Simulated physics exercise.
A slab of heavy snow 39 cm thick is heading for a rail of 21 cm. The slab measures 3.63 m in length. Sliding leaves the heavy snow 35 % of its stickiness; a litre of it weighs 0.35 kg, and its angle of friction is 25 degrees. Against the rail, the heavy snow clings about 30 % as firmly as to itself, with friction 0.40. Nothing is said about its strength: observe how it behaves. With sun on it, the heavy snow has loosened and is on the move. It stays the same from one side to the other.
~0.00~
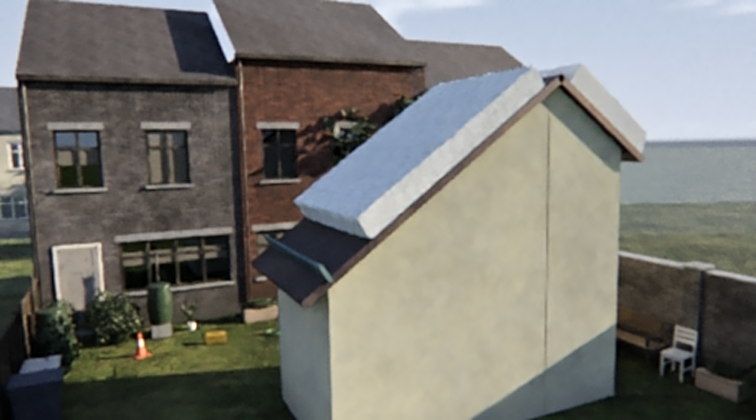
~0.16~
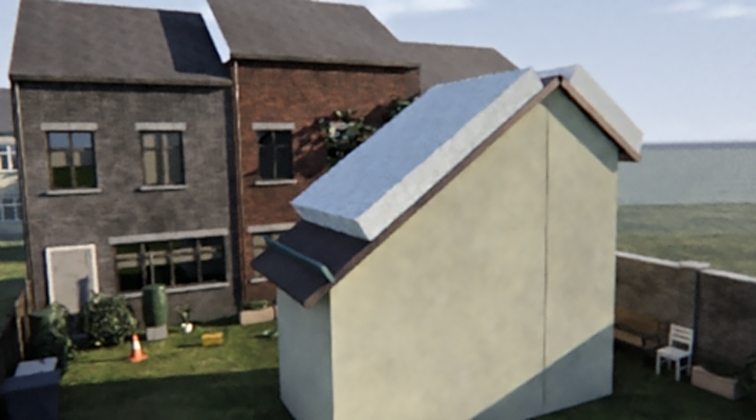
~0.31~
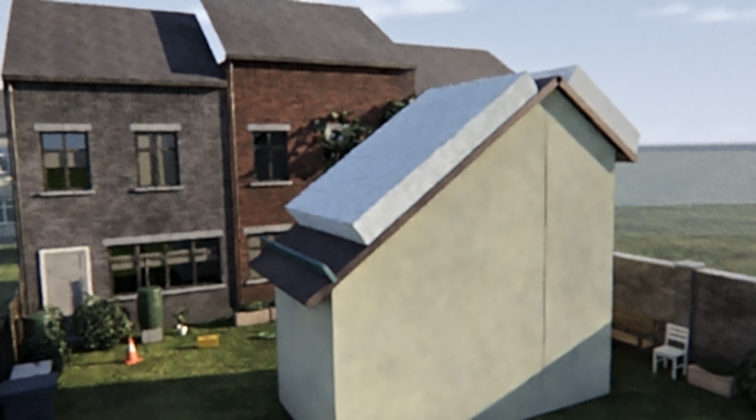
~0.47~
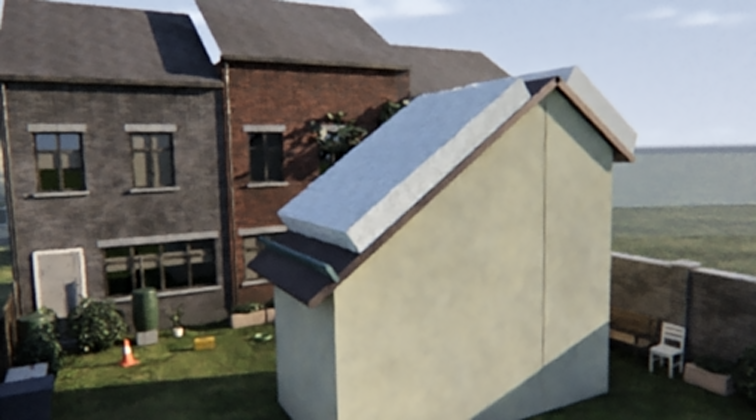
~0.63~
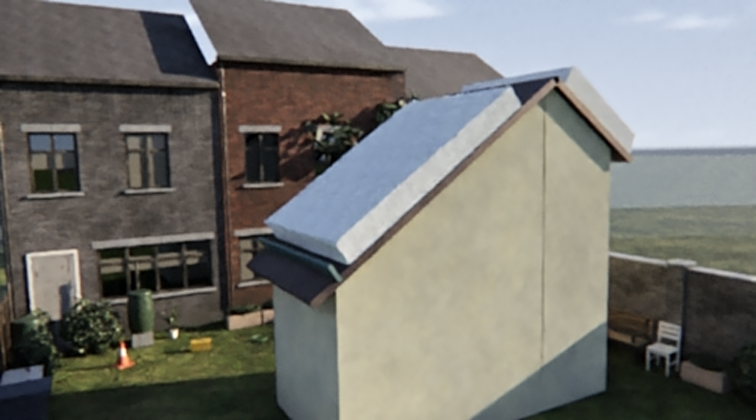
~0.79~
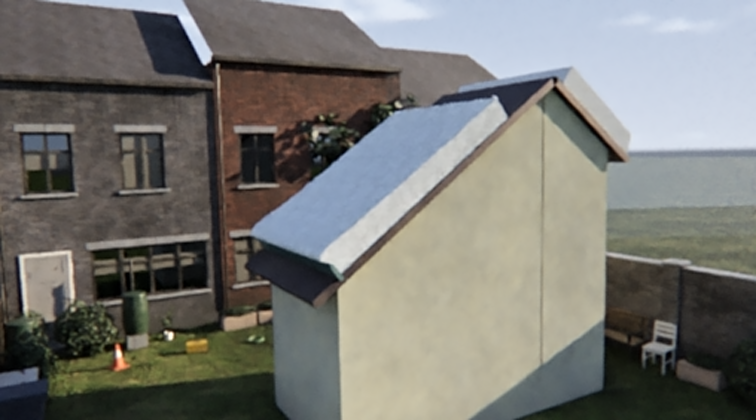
In the video, a thick white slab of snow on the sunlit roof of a pale building slides down the left slope in one piece, slowly then faster, its lower edge passing slightly over the rail near the eave.
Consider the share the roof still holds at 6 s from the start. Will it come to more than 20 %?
Yes.
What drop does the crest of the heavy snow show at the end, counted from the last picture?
Looks like something near 1.1 m to me.
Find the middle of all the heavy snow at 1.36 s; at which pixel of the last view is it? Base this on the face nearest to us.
Somewhere about (370, 225), I'd say.
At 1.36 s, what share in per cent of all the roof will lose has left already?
Share so far: Roughly 40 percent.
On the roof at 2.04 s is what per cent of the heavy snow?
I reckon it's some 60 %.
By 1.36 s, 82 % of the snow is on the roof.
By 2.04 s, 62 % of the snow is on the roof.
By 2.72 s, 56 % of the snow is on the roof.
By 3.40 s, 56 % of the snow is on the roof.
By 6.00 s, at the end, 55 % of the snow is on the roof.
